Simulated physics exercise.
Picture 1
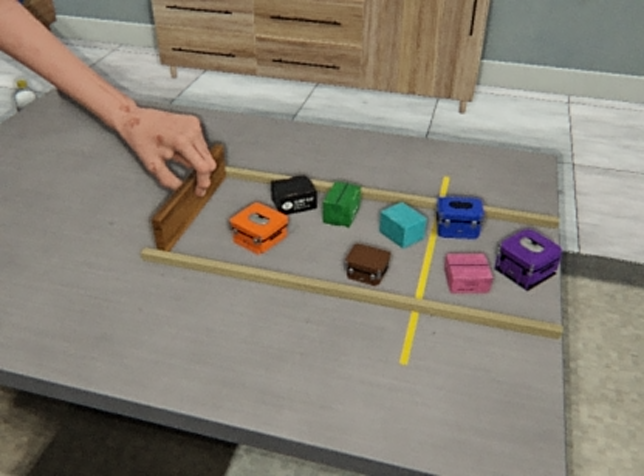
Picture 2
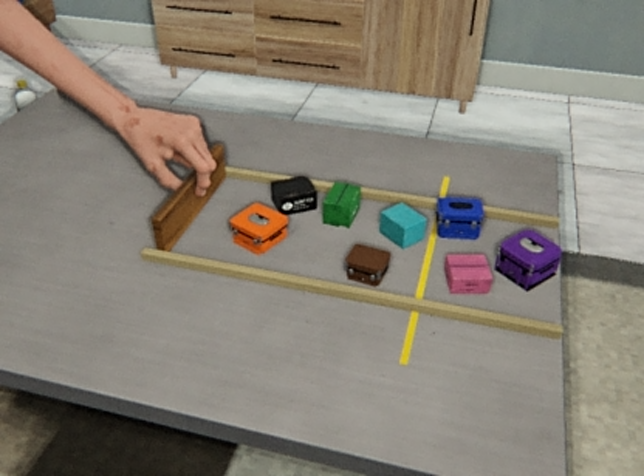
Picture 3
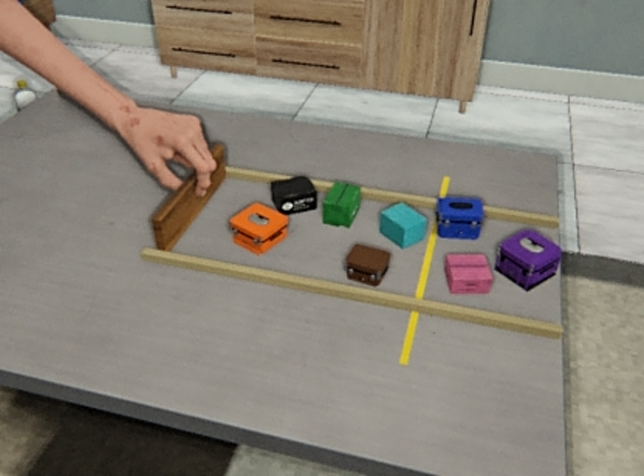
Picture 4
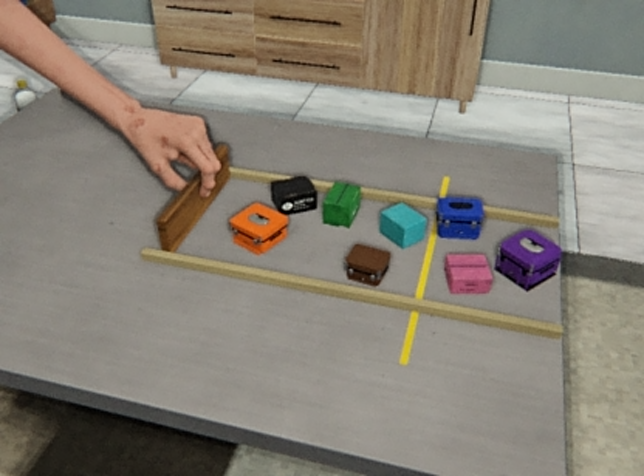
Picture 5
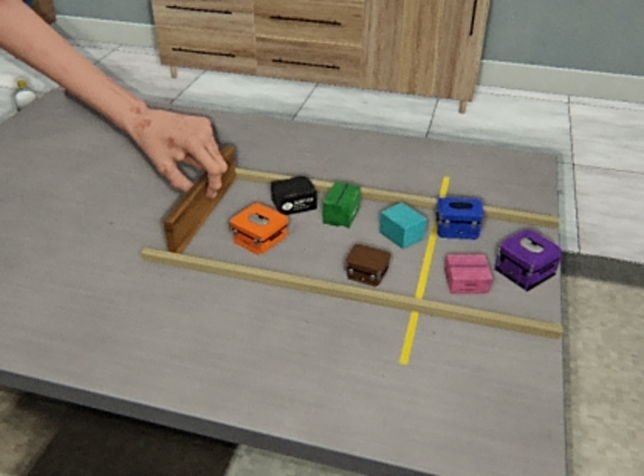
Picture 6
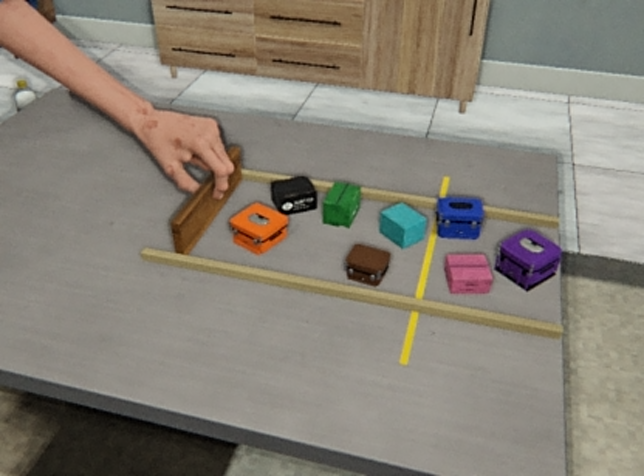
A hand slides a wooden board slightly right between two rails toward small colourful cases and boxes, which stay still.
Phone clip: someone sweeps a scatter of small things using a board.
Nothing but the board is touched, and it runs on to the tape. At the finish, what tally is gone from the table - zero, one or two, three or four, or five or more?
The tally gone is zero.
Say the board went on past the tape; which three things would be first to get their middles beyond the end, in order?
Earliest first: The purple case, then the blue case, then the turquoise block.
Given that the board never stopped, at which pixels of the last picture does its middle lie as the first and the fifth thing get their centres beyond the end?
The first puts it near (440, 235), the next near (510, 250).
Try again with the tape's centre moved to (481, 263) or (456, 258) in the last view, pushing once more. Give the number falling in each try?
In order, 2 then 1.
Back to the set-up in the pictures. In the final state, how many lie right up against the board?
Number: 3.
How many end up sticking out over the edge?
That adds up to 1.
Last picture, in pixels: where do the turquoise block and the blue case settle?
Final positions - turquoise block around (499, 260), blue case around (513, 224).
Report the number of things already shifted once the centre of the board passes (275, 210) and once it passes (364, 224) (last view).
At the first spot the count is 3, and at the second it is 6.
Soon after, none off yet; purple case at rest near (528, 259); pink box at rest near (468, 274); blue case at rest near (459, 218).
In the end, the number that fall off is zero.
